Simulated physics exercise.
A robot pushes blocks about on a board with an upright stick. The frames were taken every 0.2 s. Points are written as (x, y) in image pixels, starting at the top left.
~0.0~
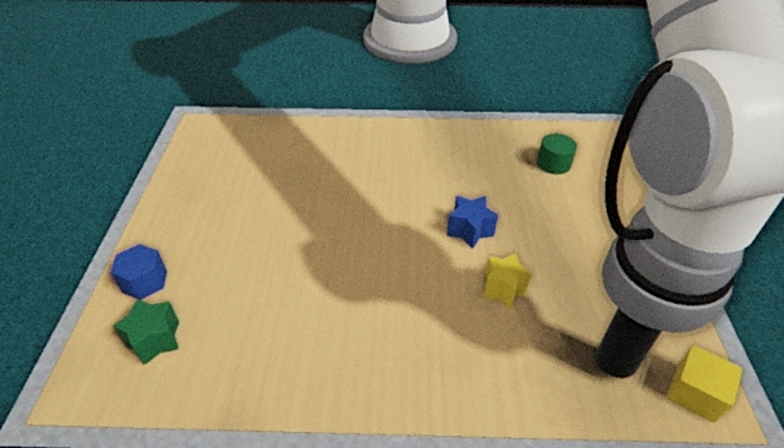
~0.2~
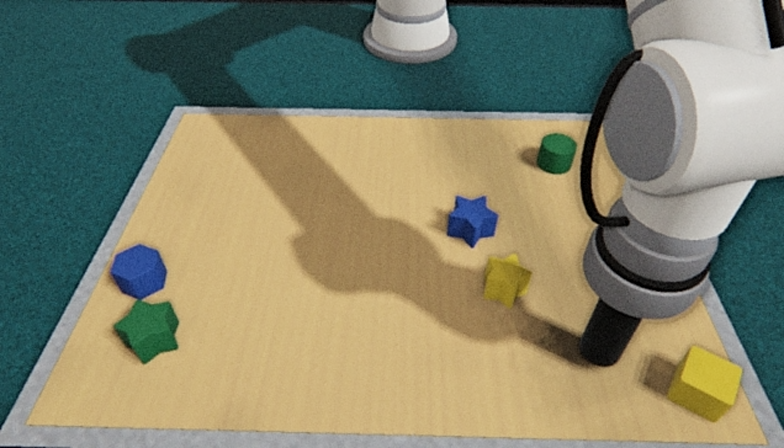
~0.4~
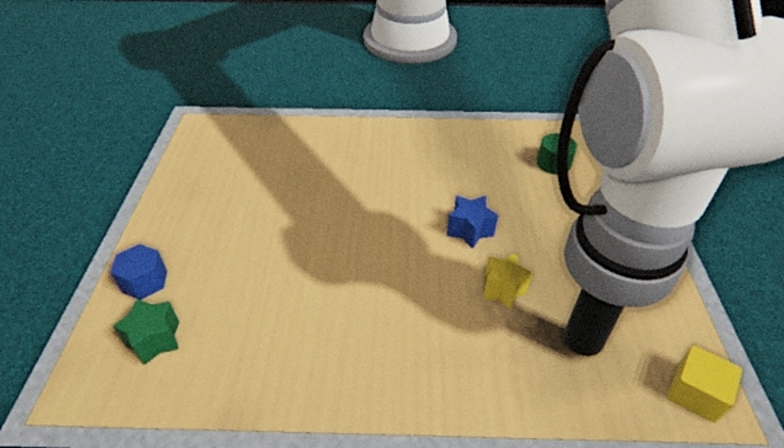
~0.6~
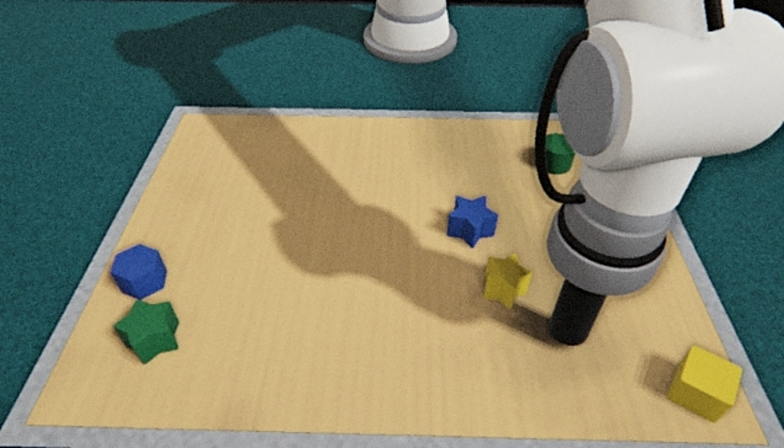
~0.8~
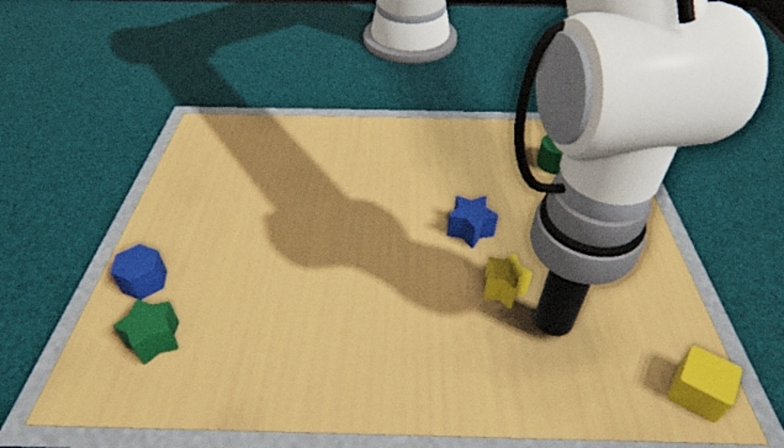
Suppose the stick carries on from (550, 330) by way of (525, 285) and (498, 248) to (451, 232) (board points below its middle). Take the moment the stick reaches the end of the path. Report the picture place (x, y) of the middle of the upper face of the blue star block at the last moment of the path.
My prediction: (437, 191).
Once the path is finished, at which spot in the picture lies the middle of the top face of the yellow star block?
Its top centre lands on (486, 251).
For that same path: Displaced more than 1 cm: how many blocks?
I'd say two blocks get moved.
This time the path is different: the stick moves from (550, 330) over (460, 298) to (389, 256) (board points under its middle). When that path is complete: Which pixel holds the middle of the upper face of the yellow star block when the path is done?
I'd guess (489, 259).
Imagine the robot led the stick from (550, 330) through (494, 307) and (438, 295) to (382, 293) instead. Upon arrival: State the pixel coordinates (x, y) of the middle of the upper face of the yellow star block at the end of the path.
For the centre of its top, I'd go with (488, 256).
The first path, step by step. One third of the way, stick (527, 276); yellow star block (496, 260), turned 35° anticlockwise.
Two thirds of the way, stick (499, 238); yellow star block (486, 251), turned 85° anticlockwise.
At the end, stick (452, 223); blue star block (437, 191); yellow star block (486, 251), turned 85° anticlockwise.
